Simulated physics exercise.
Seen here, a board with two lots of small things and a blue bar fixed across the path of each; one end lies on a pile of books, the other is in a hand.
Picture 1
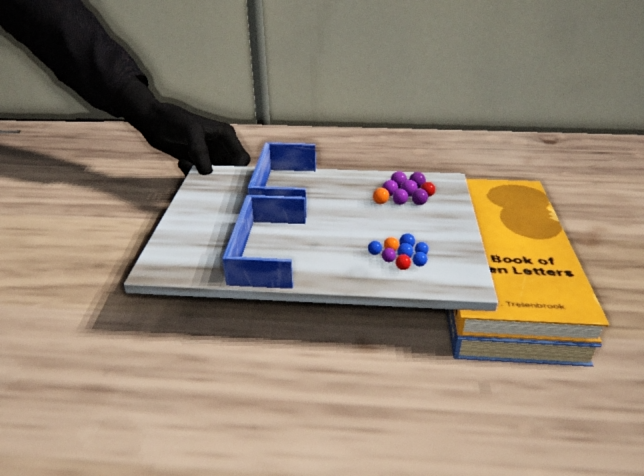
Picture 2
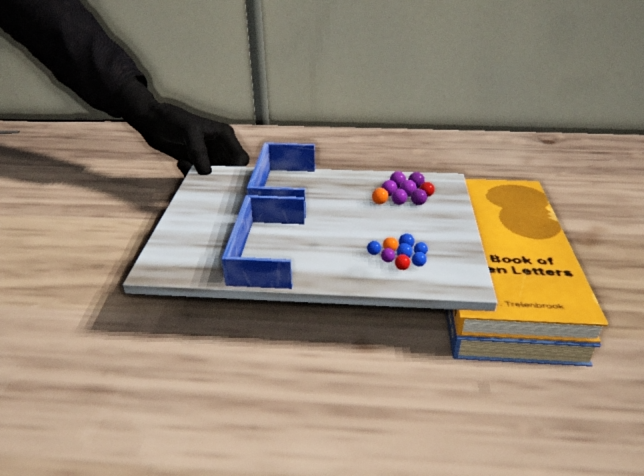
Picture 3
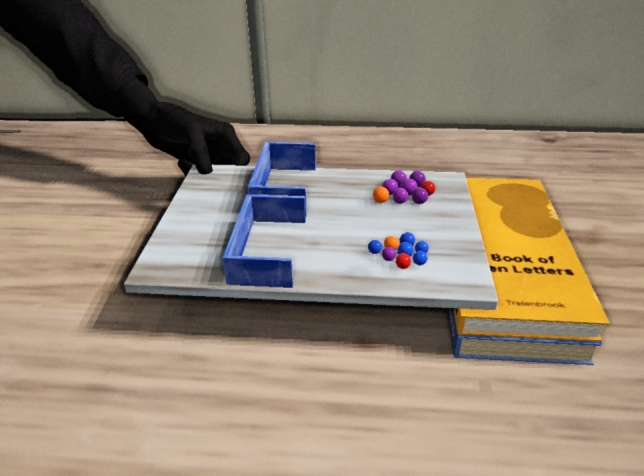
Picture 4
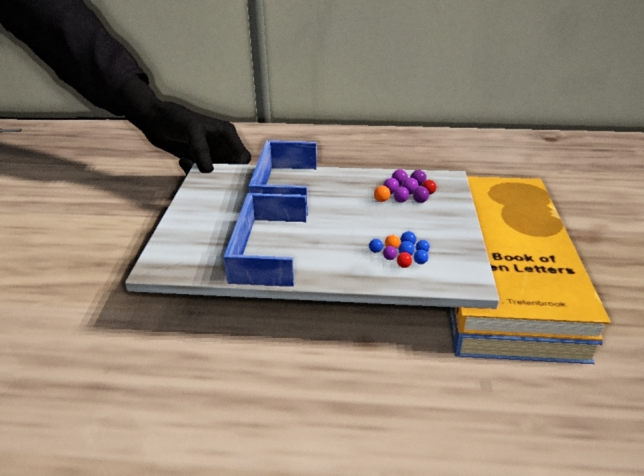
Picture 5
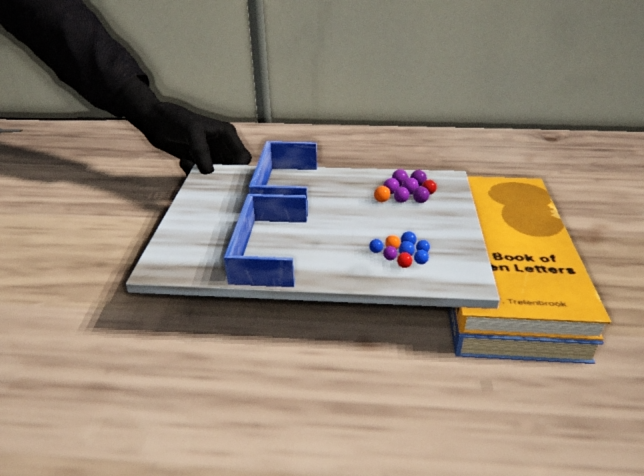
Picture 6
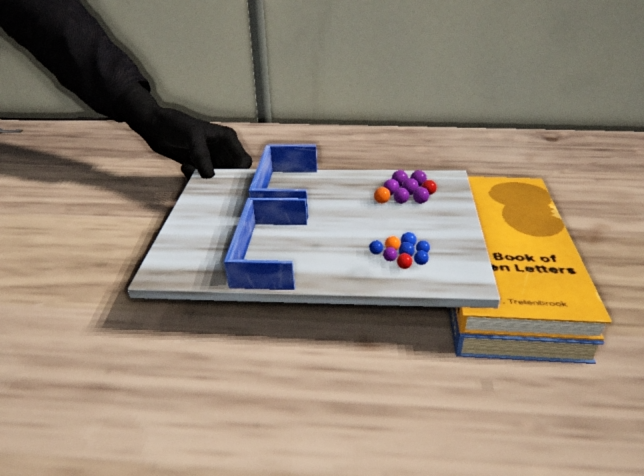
On a pale wooden tabletop before a grey-green panelled wall, seen from slightly above, a whitish board rests its right end on stacked books with a yellow cover on top. A black-gloved hand holds its left end beside two blue open-sided barriers, with a mostly purple cluster of small balls farther back and a mostly blue one nearer. The hand barely shifts the board, while both clusters stay put and the view remains steady.
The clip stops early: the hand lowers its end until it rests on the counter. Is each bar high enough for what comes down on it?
The nearer handful ends against the bar and the farther handful ends against the bar.
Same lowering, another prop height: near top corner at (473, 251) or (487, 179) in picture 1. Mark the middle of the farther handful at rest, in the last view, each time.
First near (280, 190), then near (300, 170).
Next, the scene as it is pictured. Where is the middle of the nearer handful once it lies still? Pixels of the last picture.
Close to (256, 267).
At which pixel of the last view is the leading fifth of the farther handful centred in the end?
Near (271, 217).
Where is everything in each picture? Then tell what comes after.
Held end of the board at (138, 283), level; book pile at (505, 246), low, a small part of the board's length; nearer handful at (405, 251), a few gumballs; farther handful at (409, 188), a few glass marbles; nearer bar at (240, 238), taller than the pieces; farther bar at (261, 177), taller than the pieces, in the first picture.
Held end of the board at (137, 283), level; farther handful at (408, 188), in the second picture.
Held end of the board at (138, 282), level; nearer handful at (405, 250), in the third picture.
Held end of the board at (140, 281), level; farther handful at (410, 186), in the fourth picture.
Held end of the board at (140, 282), level; nearer handful at (407, 249), in the fifth picture.
Held end of the board at (142, 287), down by 1°; book pile at (507, 244); nearer handful at (407, 250), not moving; farther handful at (410, 187), not moving; nearer bar at (242, 240); farther bar at (262, 180), in the sixth picture.
Then, 0.19 s past the last view, board sloping at 5°; nearer handful where it was; farther handful where it was.
Then, 0.43 s past the last view, board sloping at 9°; nearer handful on its way down; farther handful on its way down.
Then, 0.69 s past the last view, board resting at 10°; nearer handful has reached its bar; farther handful has reached its bar.
Finally, board resting at 10°; nearer handful gathered behind its bar; farther handful gathered behind its bar.
